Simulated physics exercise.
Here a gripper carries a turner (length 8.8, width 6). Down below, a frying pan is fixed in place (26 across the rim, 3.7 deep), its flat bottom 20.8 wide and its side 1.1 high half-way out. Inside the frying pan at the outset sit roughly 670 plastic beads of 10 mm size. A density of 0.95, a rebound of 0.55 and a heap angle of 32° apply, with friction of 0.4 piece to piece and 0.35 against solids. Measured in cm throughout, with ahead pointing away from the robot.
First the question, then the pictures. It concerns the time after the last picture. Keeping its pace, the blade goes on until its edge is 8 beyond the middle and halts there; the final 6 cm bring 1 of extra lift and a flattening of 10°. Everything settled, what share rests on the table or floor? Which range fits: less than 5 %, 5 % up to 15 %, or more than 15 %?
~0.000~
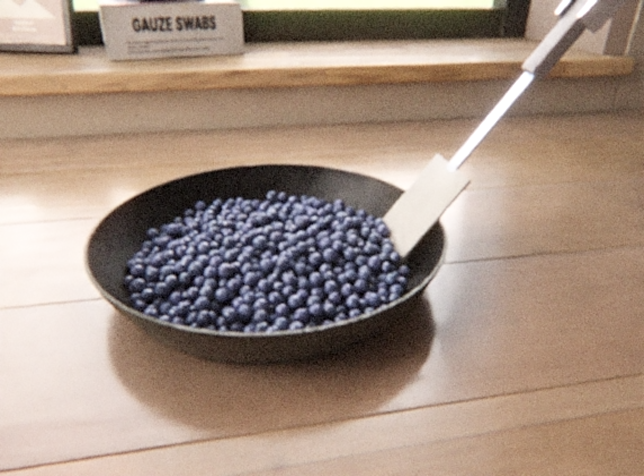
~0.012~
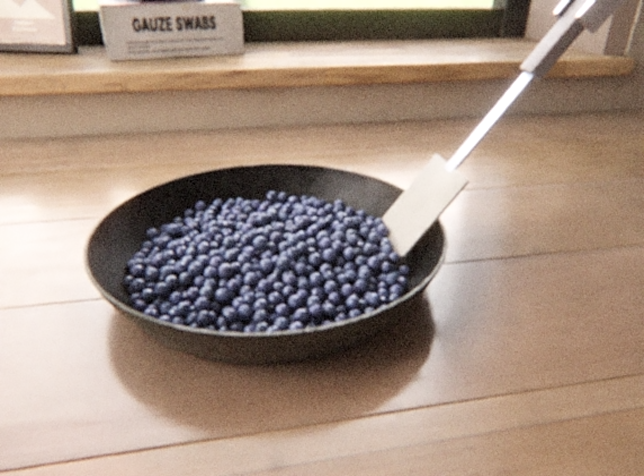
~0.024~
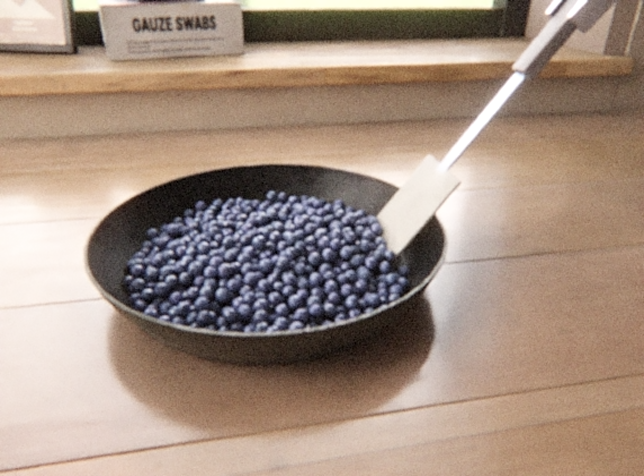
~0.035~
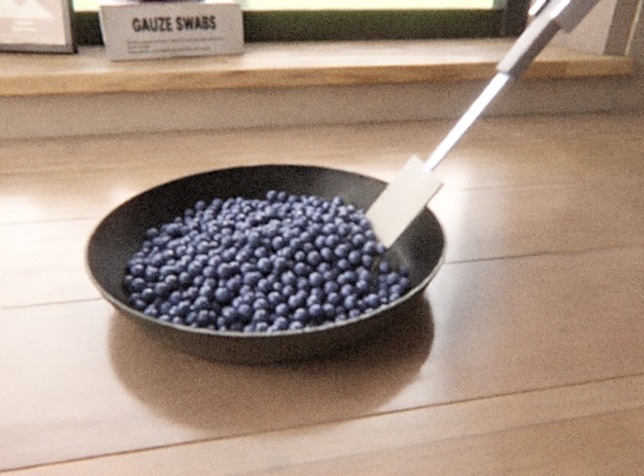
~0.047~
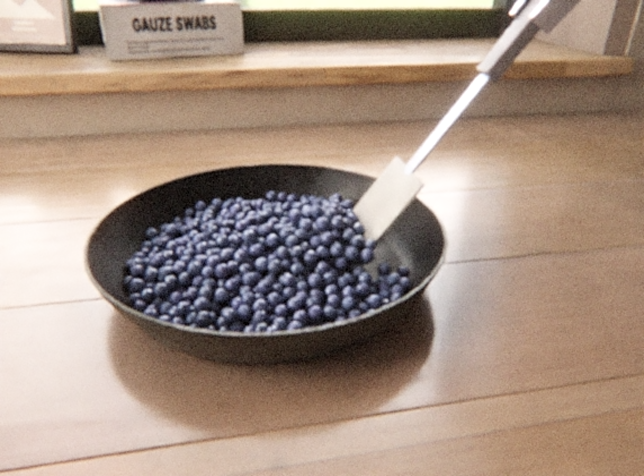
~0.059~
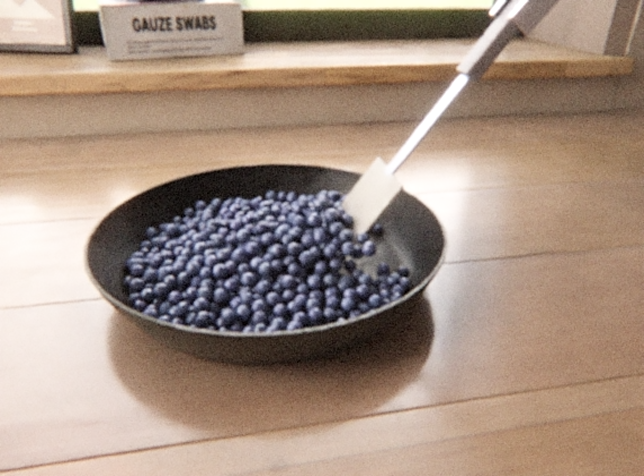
The range that fits is 5 % up to 15 %.
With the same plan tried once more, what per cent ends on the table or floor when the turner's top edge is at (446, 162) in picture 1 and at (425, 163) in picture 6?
Near 0 in a hundred.
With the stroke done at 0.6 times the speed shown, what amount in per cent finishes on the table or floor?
Roughly 5 percent ends on the table or floor.
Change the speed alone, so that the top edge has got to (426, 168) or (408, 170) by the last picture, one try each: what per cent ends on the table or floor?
Try one roughly 0 per cent; try two roughly 5 per cent.
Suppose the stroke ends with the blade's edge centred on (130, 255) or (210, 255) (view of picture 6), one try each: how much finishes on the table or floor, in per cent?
Around 20 per cent for the first try and 5 per cent for the second.
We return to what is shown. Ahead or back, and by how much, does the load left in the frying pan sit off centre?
It sits near 3.5 centimetres ahead of centre.
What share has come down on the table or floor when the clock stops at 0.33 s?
I'd put it at around 8 per cent.
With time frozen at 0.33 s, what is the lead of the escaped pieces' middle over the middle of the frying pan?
It's close to 16 cm ahead of the centre.
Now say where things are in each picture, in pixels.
In the first picture, turner top edge at (453, 167), sloping 53°; upper third of the load around (277, 244), from x 130 to 405, top at y 195; 666 in the frying pan.
In the second picture, turner top edge at (452, 167), sloping 53°; upper third of the load around (277, 244), from x 130 to 405, top at y 195.
In the third picture, turner top edge at (444, 167), sloping 53°; upper third of the load around (281, 244), from x 130 to 405, top at y 195.
In the fourth picture, turner top edge at (429, 168), sloping 53°; upper third of the load around (290, 242), from x 130 to 405, top at y 195.
In the fifth picture, turner top edge at (410, 169), sloping 53°; upper third of the load around (293, 239), from x 130 to 405, top at y 195.
In the sixth picture, turner top edge at (391, 171), sloping 53°; upper third of the load around (286, 237), from x 130 to 405, top at y 195; 666 in the frying pan.
After 0.09 s, sloping 53°, highest piece 7 above the table; 666 in the frying pan.
After 0.12 s, sloping 50°, highest piece 8 above the table; 666 in the frying pan.
After 0.33 s, sloping 43°, highest piece 5 above the table; 600 in the frying pan, 57 on the table or floor, 9 on the blade or in flight.
After 1.38 s, sloping 43°, highest piece 4 above the table; 600 in the frying pan, 66 on the table or floor.
At rest, 600 in the frying pan, 66 on the table or floor. That is 10 % on the table or floor.
